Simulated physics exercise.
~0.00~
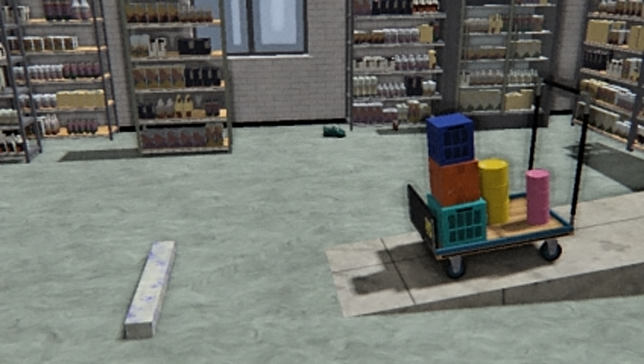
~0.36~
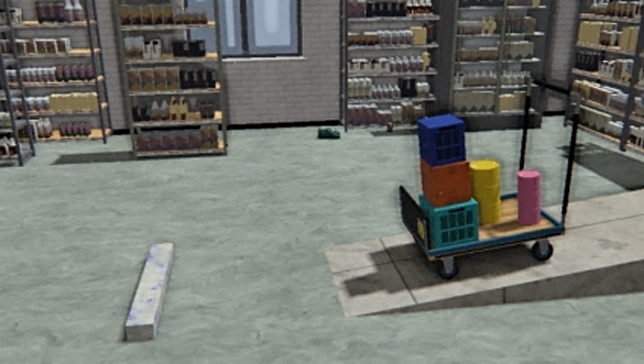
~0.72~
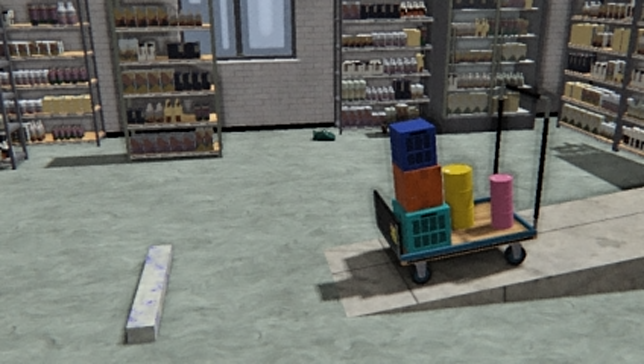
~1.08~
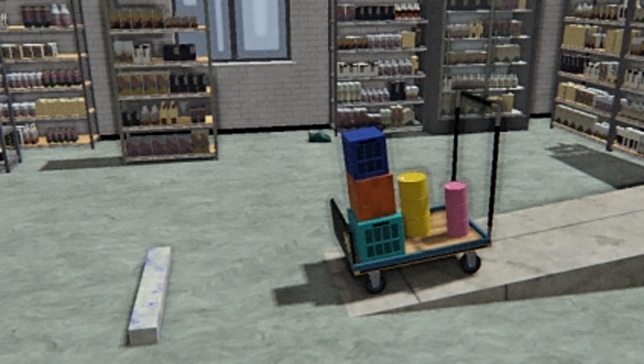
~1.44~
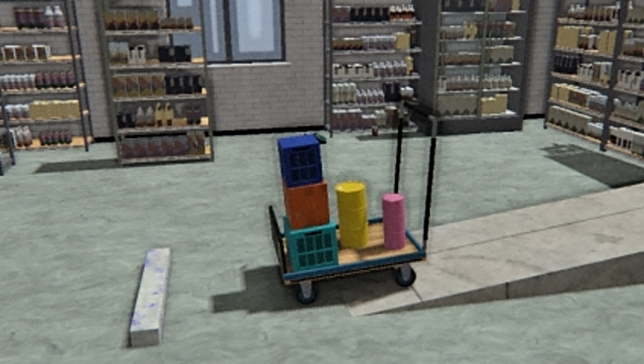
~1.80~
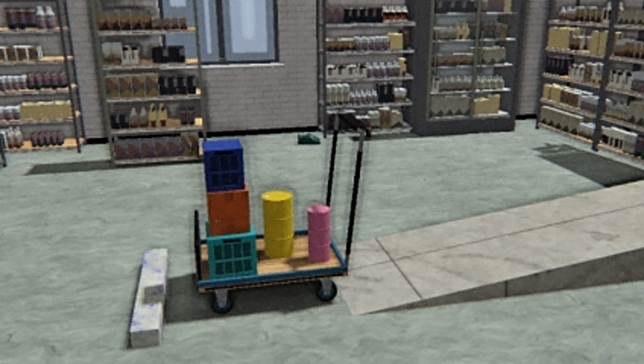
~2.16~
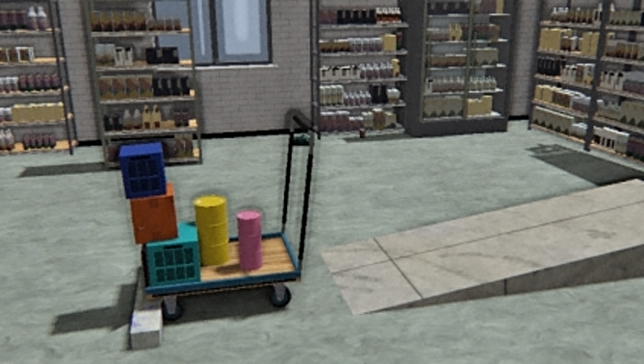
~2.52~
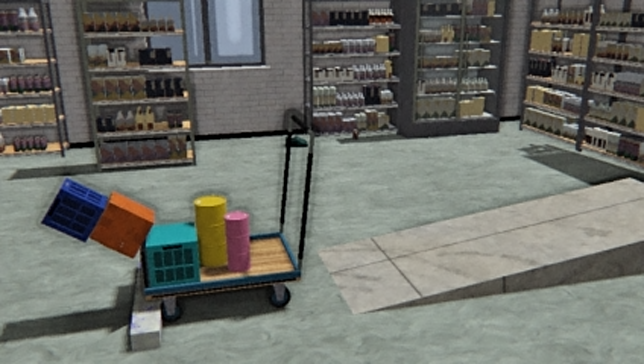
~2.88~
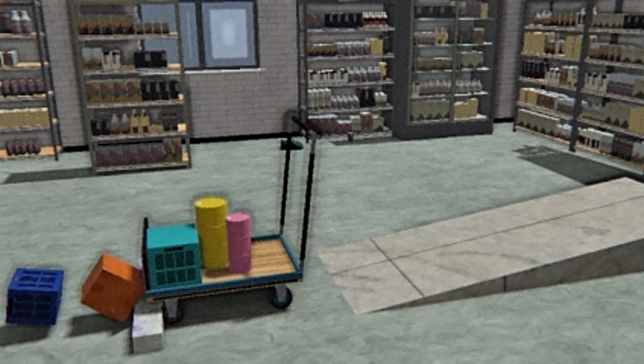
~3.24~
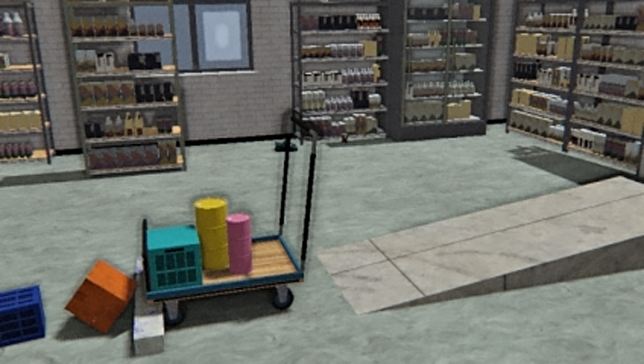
Loaded trolley rolling left off a ramp and stopping at a kerb, its blue and orange boxes toppling onto the floor.
